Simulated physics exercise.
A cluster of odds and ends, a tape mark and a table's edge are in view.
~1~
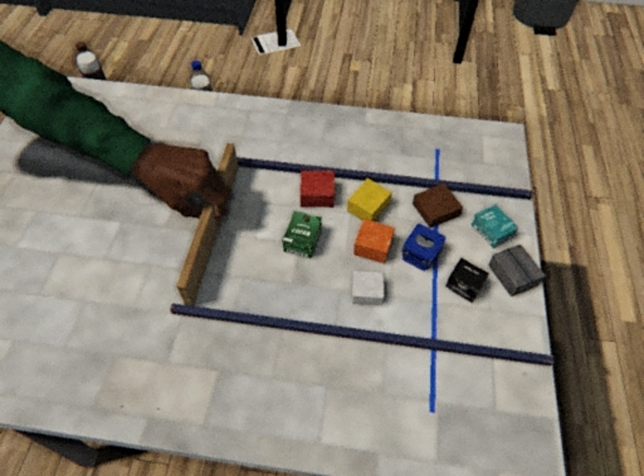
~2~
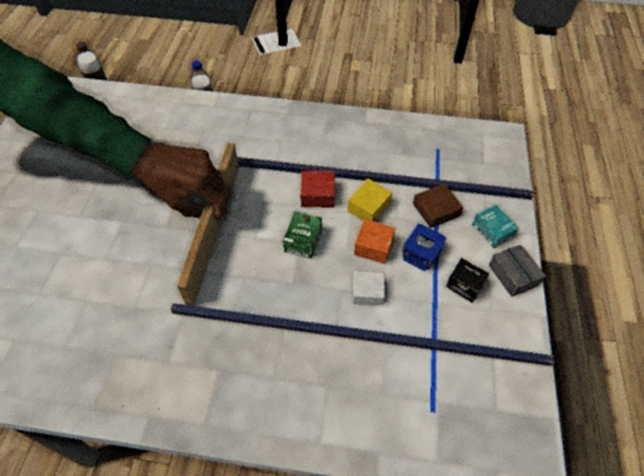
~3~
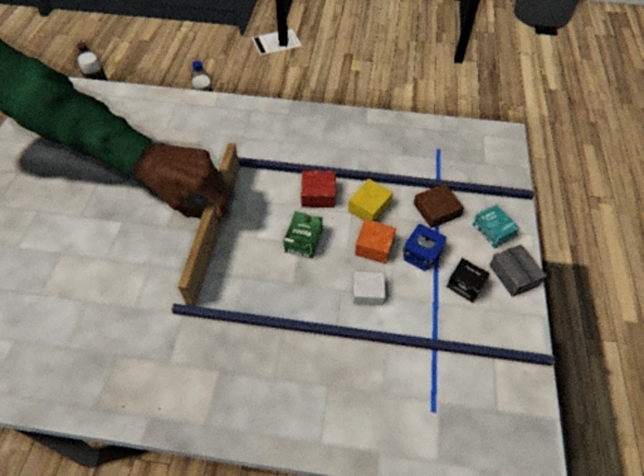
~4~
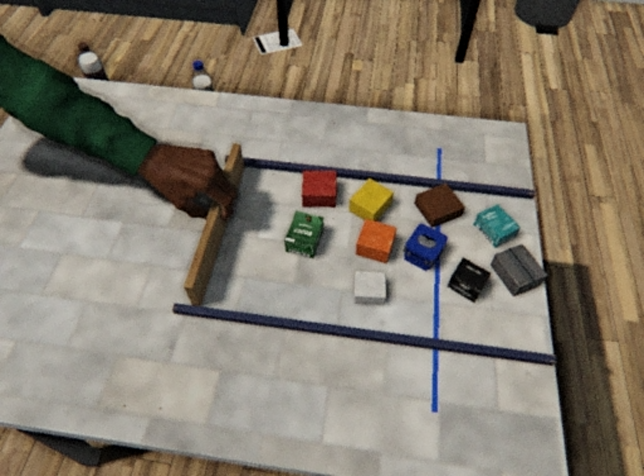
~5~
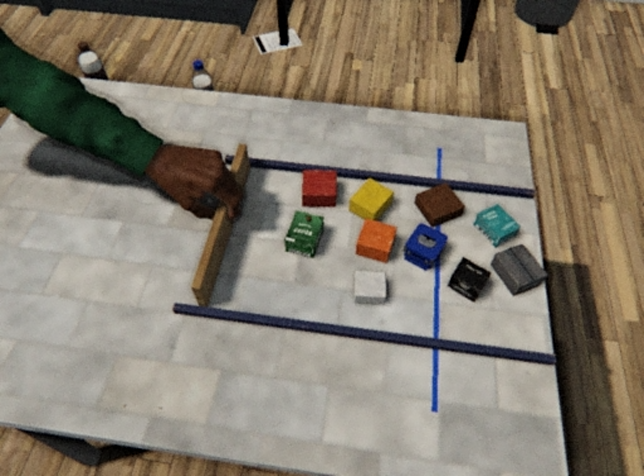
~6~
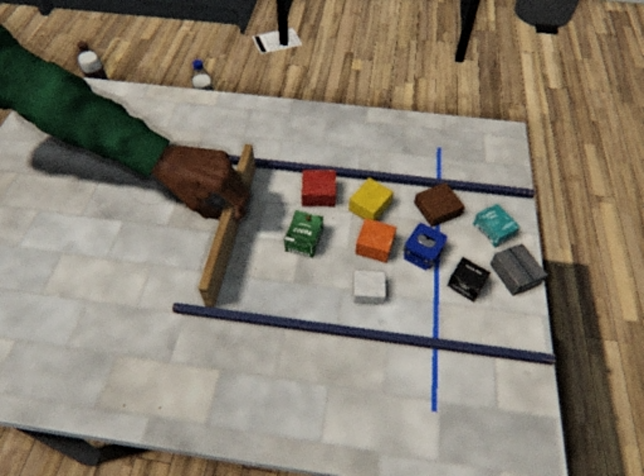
In the video, a hand in a green sleeve holds a wooden board upright on a tiled table and slides it slightly to the right, while the colourful blocks and boxes around the blue tape line stay still.
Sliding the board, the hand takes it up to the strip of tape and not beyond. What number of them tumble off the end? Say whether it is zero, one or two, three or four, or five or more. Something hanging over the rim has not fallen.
I expect that one or two fall off.
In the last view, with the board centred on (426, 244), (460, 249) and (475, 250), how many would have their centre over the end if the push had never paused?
0; 3; 4.
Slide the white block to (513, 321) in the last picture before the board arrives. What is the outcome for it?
From that start, the object then is safe.
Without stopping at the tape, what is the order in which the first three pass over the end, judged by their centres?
Order, earliest first: Grey box, turquoise box, brown block.
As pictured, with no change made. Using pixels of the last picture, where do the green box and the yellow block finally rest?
Near (454, 251) and (490, 213).
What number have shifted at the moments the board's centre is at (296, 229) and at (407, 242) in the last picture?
2, then 10.
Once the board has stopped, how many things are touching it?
That makes 3.
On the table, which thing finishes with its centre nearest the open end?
That's the brown block.
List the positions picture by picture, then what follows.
The first picture shows grey box (516, 270); turquoise box (495, 226); black box (467, 280); board (211, 219); tape (435, 258).
The second picture shows turquoise box (495, 226); brown block (438, 205).
The third picture shows black box (468, 280); green box (304, 235).
The fourth picture shows grey box (518, 270); orange block (376, 241).
The fifth picture shows turquoise box (497, 225); yellow block (371, 201).
The sixth picture shows grey box (518, 269); turquoise box (496, 225); black box (468, 279); board (231, 221); tape (437, 257).
Soon after, none off yet; grey box at rest near (518, 269); turquoise box at rest near (496, 225); black box at rest near (468, 279).
After that, none off yet; grey box displaced a little near (531, 274); turquoise box displaced about its own width near (517, 239); black box displaced a little near (479, 284).
In the end, the number that fall off is one or two; gone, turquoise box and grey box.
